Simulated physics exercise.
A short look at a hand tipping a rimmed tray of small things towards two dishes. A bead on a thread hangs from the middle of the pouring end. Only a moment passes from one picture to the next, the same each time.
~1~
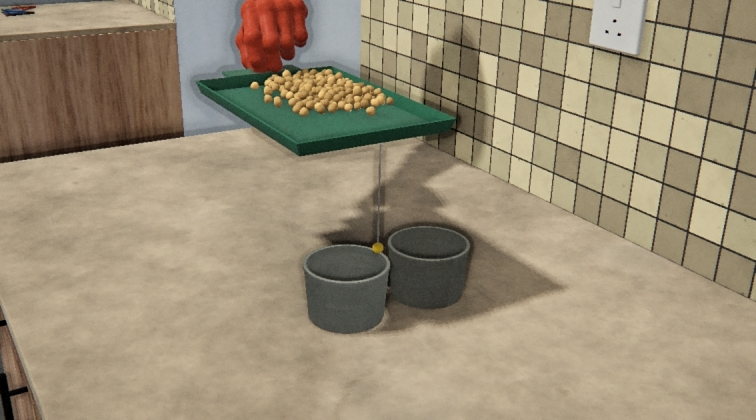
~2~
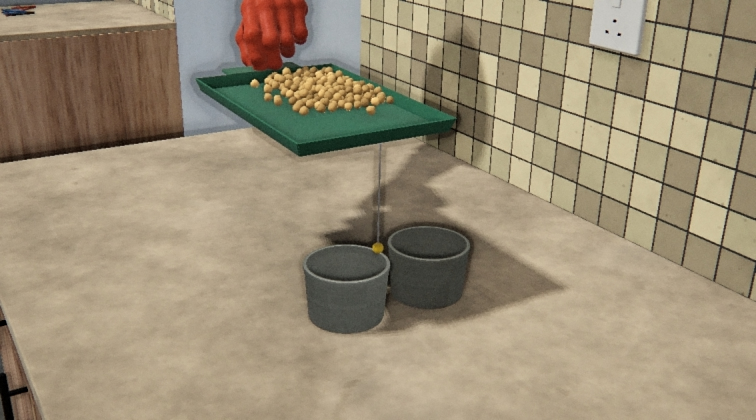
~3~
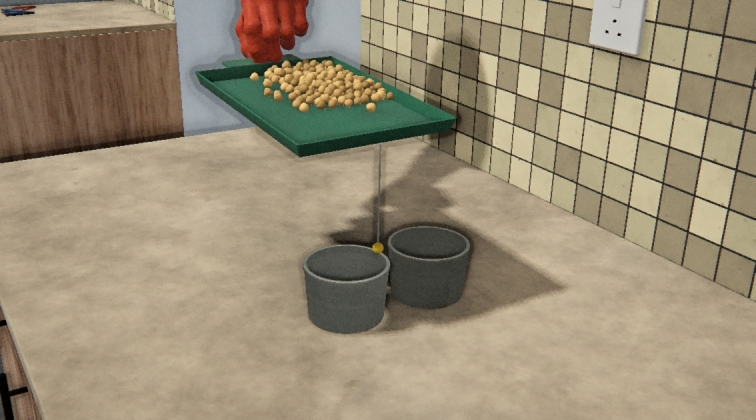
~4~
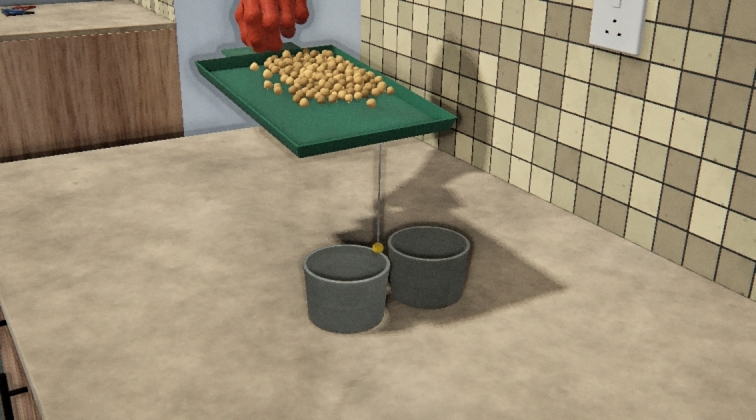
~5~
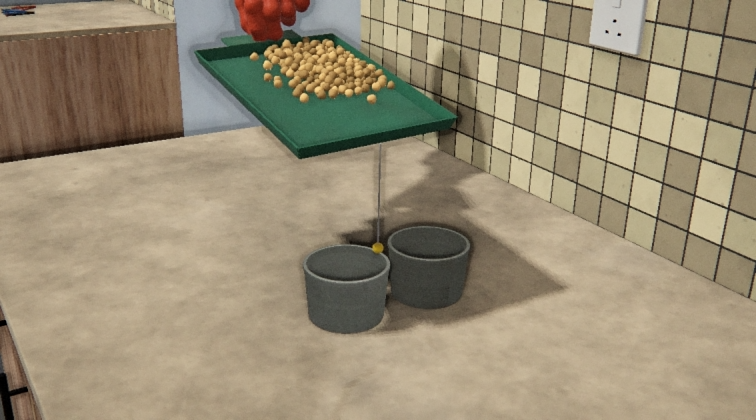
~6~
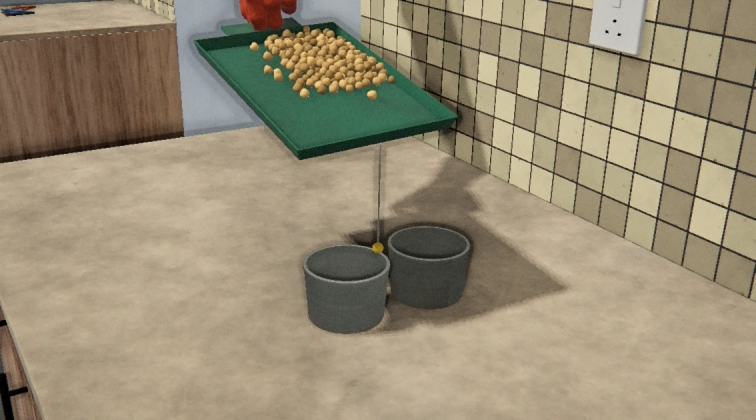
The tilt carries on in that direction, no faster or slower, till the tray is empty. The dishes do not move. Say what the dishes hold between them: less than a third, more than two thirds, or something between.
The two hold less than a third of the load.
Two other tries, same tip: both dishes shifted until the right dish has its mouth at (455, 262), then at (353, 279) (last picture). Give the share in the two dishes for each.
Roughly 50 per cent, and 50 per cent.
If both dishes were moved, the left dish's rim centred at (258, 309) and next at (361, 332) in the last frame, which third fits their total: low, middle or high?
First between a third and two thirds, then less than a third.
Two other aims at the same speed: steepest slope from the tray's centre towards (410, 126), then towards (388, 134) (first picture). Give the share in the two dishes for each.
In turn 60 and 10 in a hundred.
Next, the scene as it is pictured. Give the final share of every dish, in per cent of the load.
About: Left dish 0, right dish 0 per cent.
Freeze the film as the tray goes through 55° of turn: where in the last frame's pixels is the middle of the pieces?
Roughly at (356, 123).
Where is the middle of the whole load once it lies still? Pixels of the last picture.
Around (357, 358).
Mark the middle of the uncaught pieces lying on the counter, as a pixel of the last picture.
Roughly at (356, 359).
Just after the last frame, tray tipped steeply; the larger part on the tray; about a tenth outside both; about a tenth in the air.
A moment on, tray tipped right over; roughly a third on the tray; just a few in the left dish; roughly a third outside both; roughly a quarter in the air.
Further on, tray tipped past a quarter turn; just a few in the left dish; almost all outside both.
When it is over, tray tipped past a quarter turn; just a few in the left dish; not one in the right dish; almost all outside both.
